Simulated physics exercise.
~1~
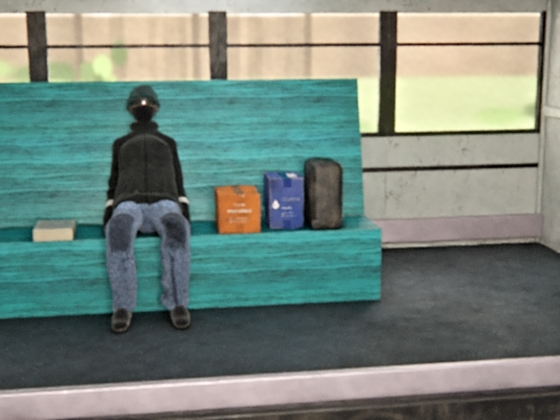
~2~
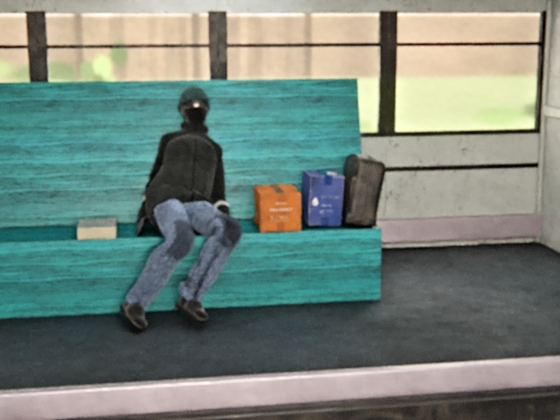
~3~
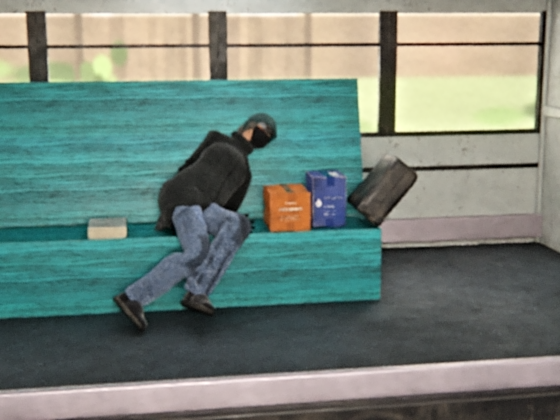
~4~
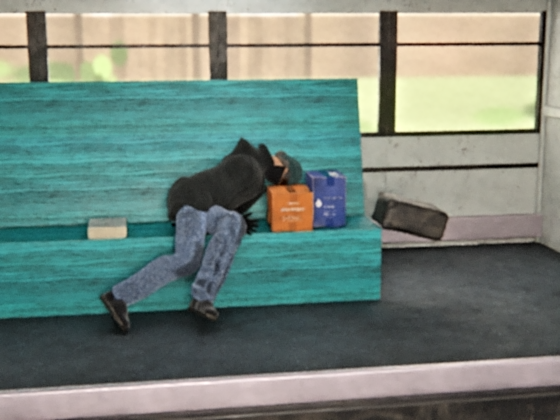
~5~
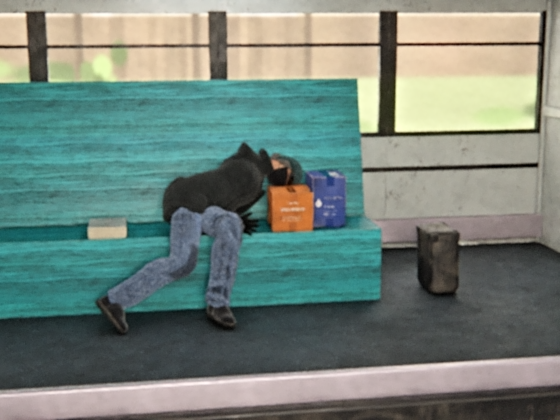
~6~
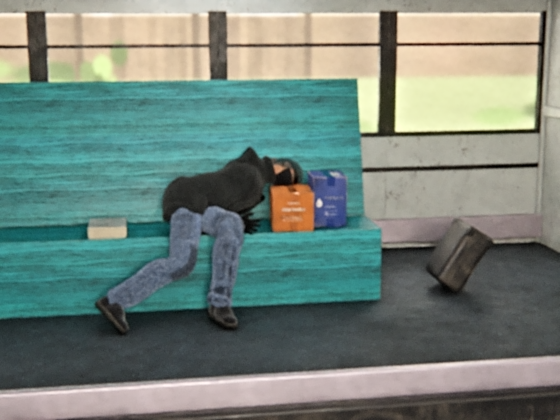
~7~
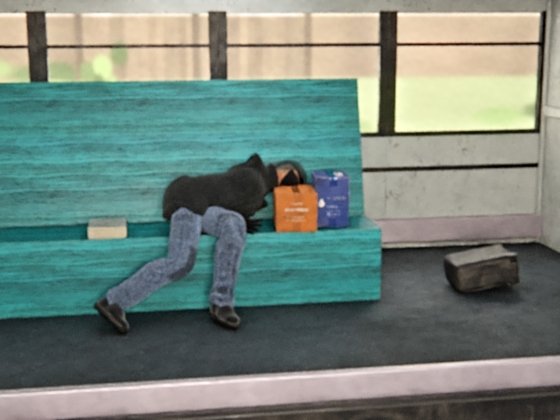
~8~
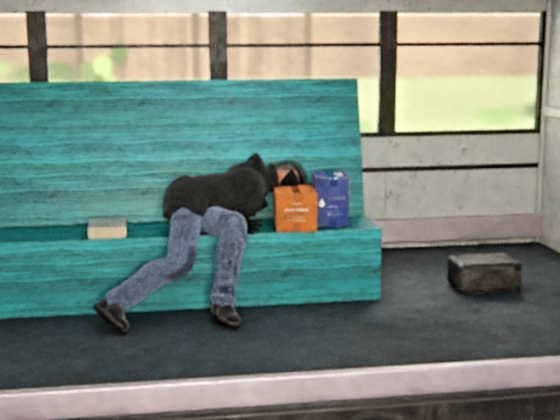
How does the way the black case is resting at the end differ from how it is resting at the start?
At the start the black case stands upright on the seat beside the blue pack. At the end it lies on its side on the floor to the right of the seat.
